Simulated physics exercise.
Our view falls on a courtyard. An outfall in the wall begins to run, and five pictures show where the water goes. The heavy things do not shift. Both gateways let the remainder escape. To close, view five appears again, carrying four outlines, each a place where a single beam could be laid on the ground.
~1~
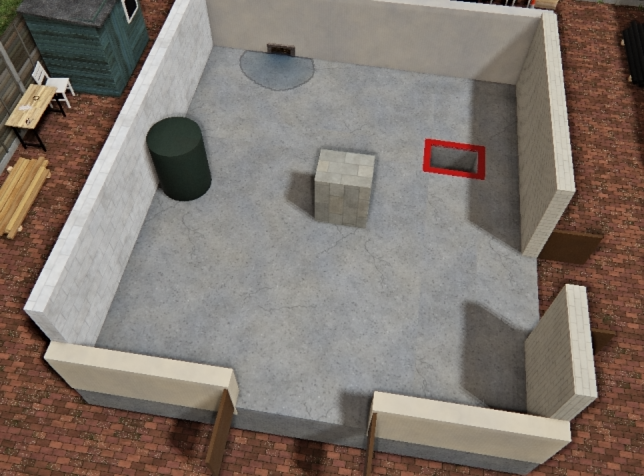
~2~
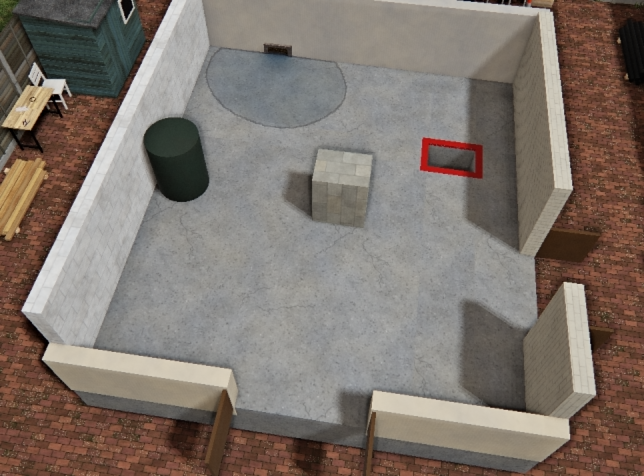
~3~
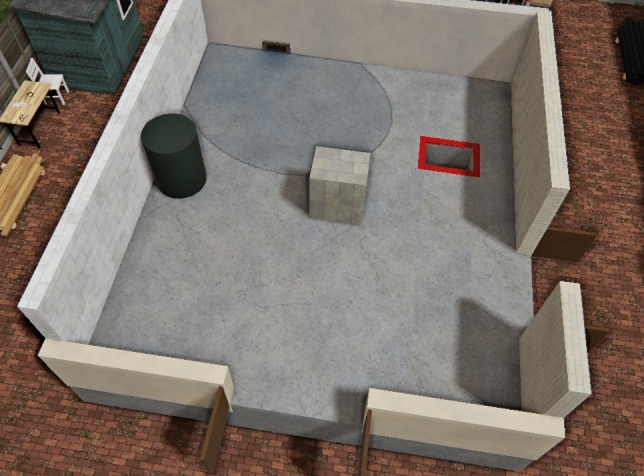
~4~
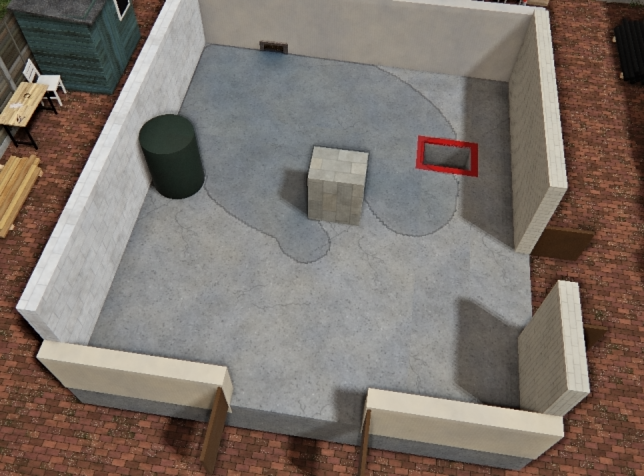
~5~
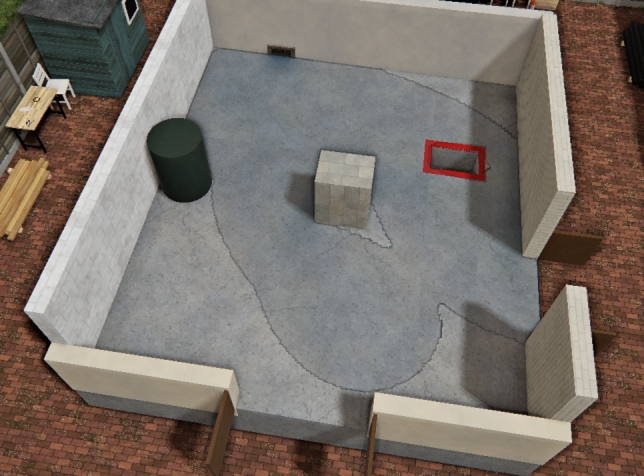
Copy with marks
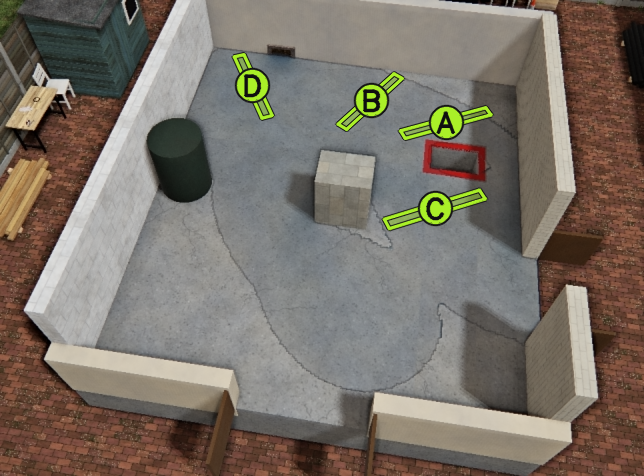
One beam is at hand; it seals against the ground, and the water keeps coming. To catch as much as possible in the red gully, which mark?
The answer is place C.
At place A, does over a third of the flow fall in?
No, it does not.
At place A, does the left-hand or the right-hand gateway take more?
The right one.
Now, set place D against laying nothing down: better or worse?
Better.
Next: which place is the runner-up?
D it is.
On the marked copy, A from (402, 134) to (488, 111); B from (342, 126) to (398, 76); C from (386, 223) to (482, 194); D from (239, 55) to (267, 116).
With A, about 15 % of the stream goes into the red gully, about 85 % out by the gates.
With B, about 12 % of the stream goes into the red gully, about 87 % out by the gates.
With C, about 48 % of the stream goes into the red gully, about 51 % out by the gates.
With D, about 31 % of the stream goes into the red gully, about 68 % out by the gates.
